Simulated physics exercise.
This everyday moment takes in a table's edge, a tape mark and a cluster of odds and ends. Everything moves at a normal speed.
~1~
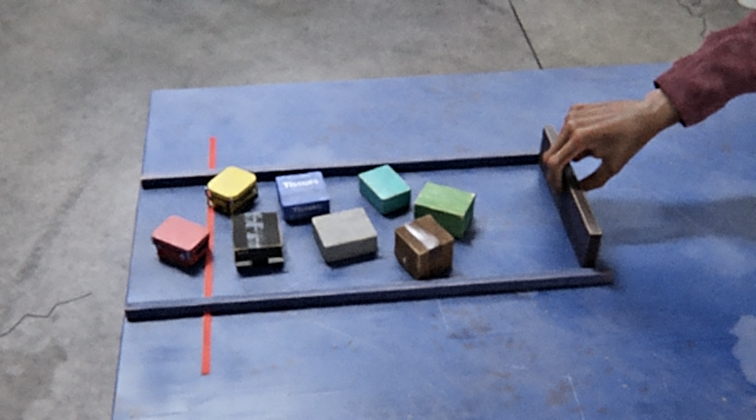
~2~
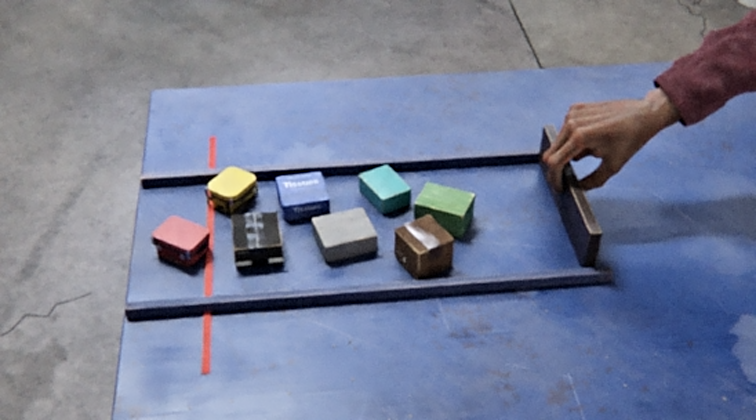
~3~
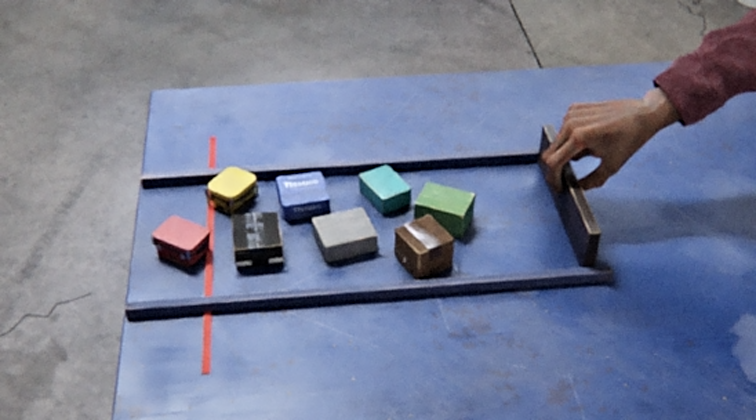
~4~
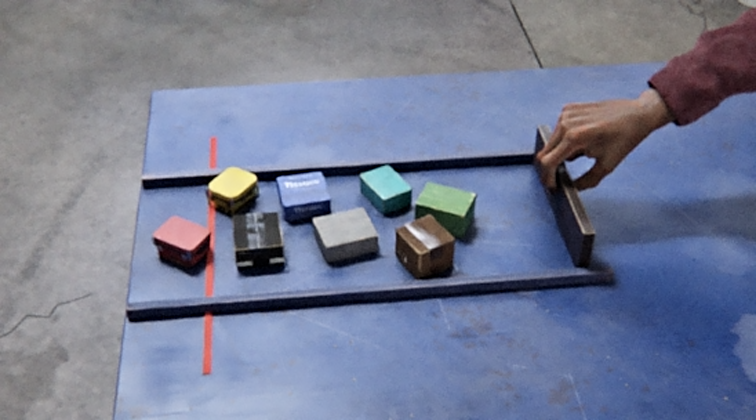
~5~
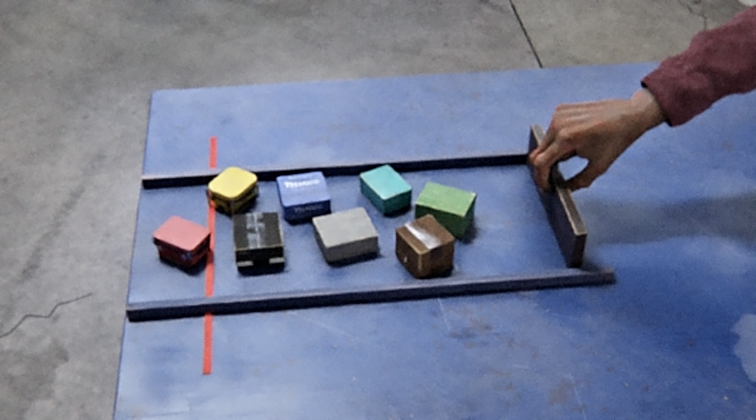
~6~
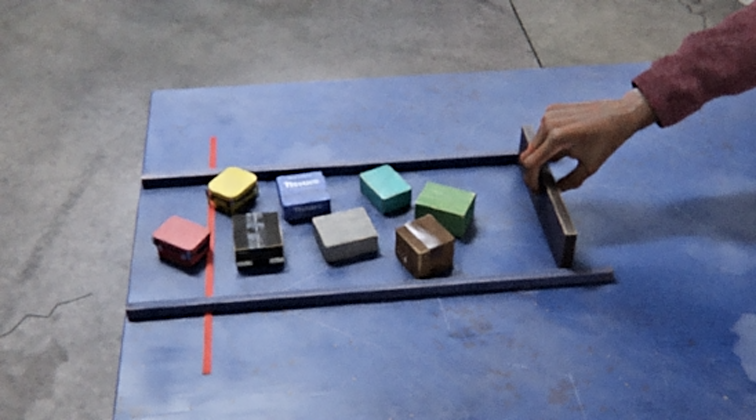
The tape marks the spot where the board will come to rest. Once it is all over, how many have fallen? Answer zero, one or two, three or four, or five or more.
When it is over, three or four have fallen.
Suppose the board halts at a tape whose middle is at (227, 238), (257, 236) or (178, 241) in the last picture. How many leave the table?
3, 2, 5.
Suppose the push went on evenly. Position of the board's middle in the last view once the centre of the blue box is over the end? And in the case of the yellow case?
I'd say about (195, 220) for the first one and about (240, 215) for the second.
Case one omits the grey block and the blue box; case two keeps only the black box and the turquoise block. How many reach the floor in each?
You'd see 1 fallen, and 1 in the other try.
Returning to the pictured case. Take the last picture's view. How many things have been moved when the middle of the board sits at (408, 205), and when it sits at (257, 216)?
I count 4 first and 8 after.
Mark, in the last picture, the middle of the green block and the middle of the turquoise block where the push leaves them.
Around (183, 237) and around (194, 198).
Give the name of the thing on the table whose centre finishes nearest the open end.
The foremost one is the blue box.
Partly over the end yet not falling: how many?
It would come to 1.
A little later, none off yet; red case at rest near (183, 243); yellow case at rest near (233, 191); black box at rest near (258, 240).
Next, none off yet; red case shifted about its own width near (127, 248); yellow case shifted about its own width near (205, 196); black box shifted about its own width near (182, 245).
When it is over, the number that fall off is three or four; down, grey block, black box, yellow case and red case.
